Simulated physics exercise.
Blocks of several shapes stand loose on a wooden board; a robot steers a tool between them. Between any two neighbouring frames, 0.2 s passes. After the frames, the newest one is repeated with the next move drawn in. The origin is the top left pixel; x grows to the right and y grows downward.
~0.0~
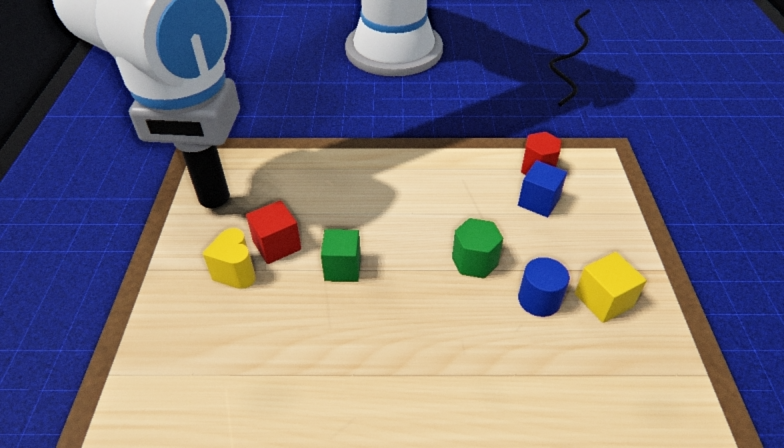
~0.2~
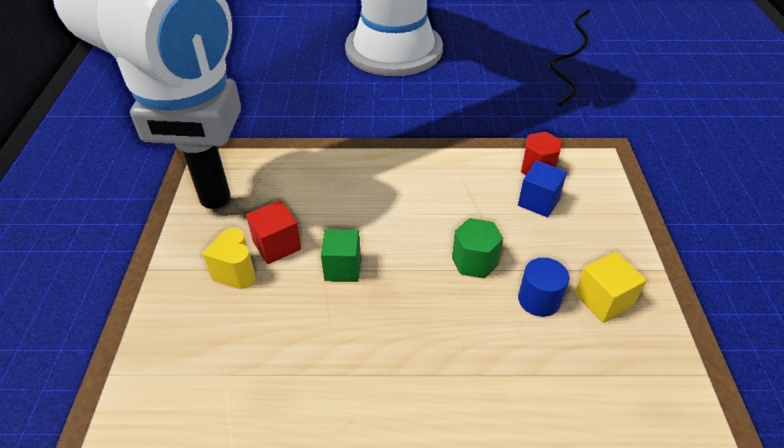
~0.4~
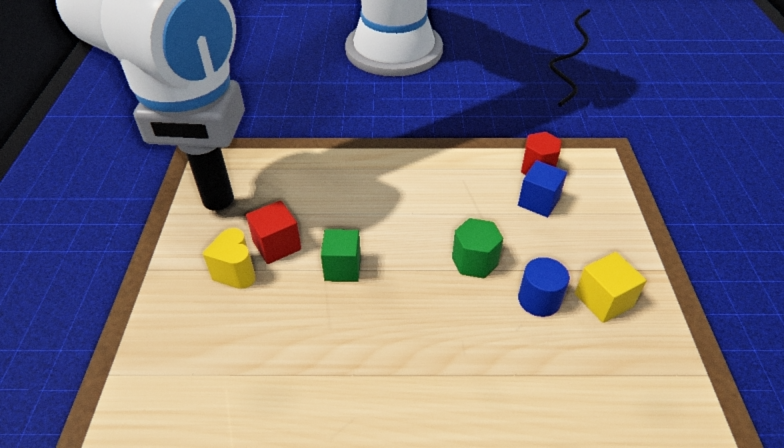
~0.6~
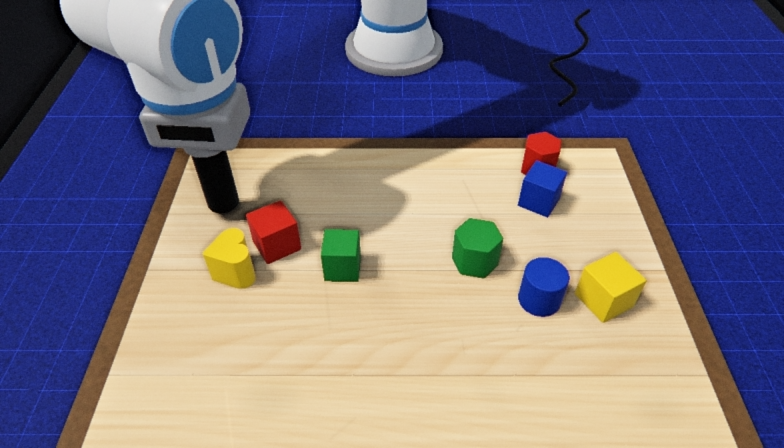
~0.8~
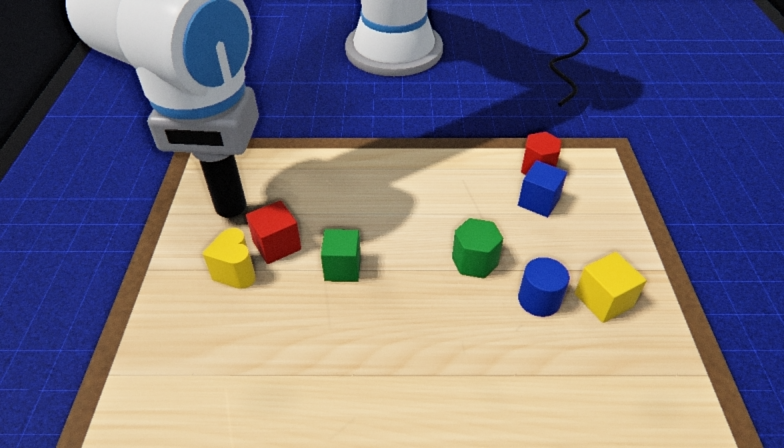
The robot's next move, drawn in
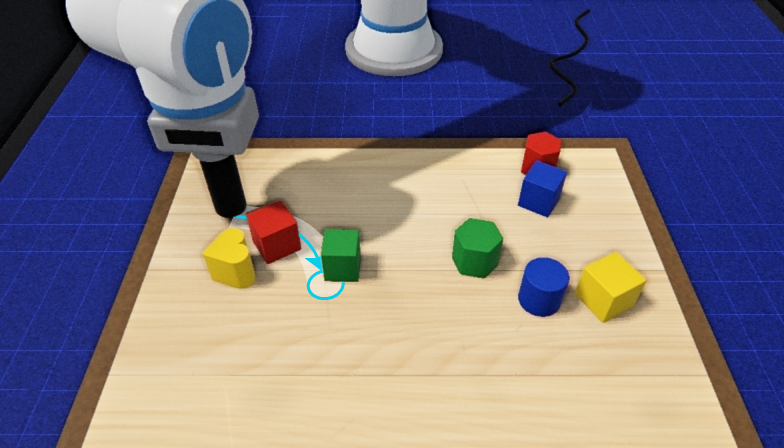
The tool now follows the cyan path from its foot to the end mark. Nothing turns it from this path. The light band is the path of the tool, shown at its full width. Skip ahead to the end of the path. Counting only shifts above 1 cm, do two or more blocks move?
Short answer: Yes.
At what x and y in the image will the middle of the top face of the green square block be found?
The spot you're after is about (365, 264) in the image.
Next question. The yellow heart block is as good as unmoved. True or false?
That statement is accurate.
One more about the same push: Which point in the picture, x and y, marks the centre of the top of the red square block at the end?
It is going to be at (281, 261).
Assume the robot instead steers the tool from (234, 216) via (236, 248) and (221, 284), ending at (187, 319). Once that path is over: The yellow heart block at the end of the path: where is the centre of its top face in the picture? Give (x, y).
Expect it around (220, 303).
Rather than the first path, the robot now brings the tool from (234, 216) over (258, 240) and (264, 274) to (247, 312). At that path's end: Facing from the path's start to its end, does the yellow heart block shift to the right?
It seems so.
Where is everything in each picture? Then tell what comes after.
The first picture shows tip of the tool at (215, 199), middles of tops, yellow heart block at (228, 246), red square block at (271, 218), green square block at (340, 242).
The second picture shows tool at (216, 200), nothing pushed.
The third picture shows tool at (219, 201), nothing pushed.
The fourth picture shows tool at (224, 204), nothing pushed.
The fifth picture shows tool at (231, 208), yellow heart block at (228, 246), red square block at (271, 218), green square block at (340, 242).
The line goes from (234, 216) through (279, 224) and (312, 247) to (326, 285).
The first path, step by step. One third of the way, tool at (278, 216); red square block at (276, 223), turned 20° clockwise.
Two thirds of the way, tool at (311, 240); red square block at (287, 248), turned 75° clockwise.
At the end, tool at (325, 277); yellow heart block unmoved; red square block at (281, 261), turned 105° clockwise; green square block at (365, 264), turned 45° anticlockwise.
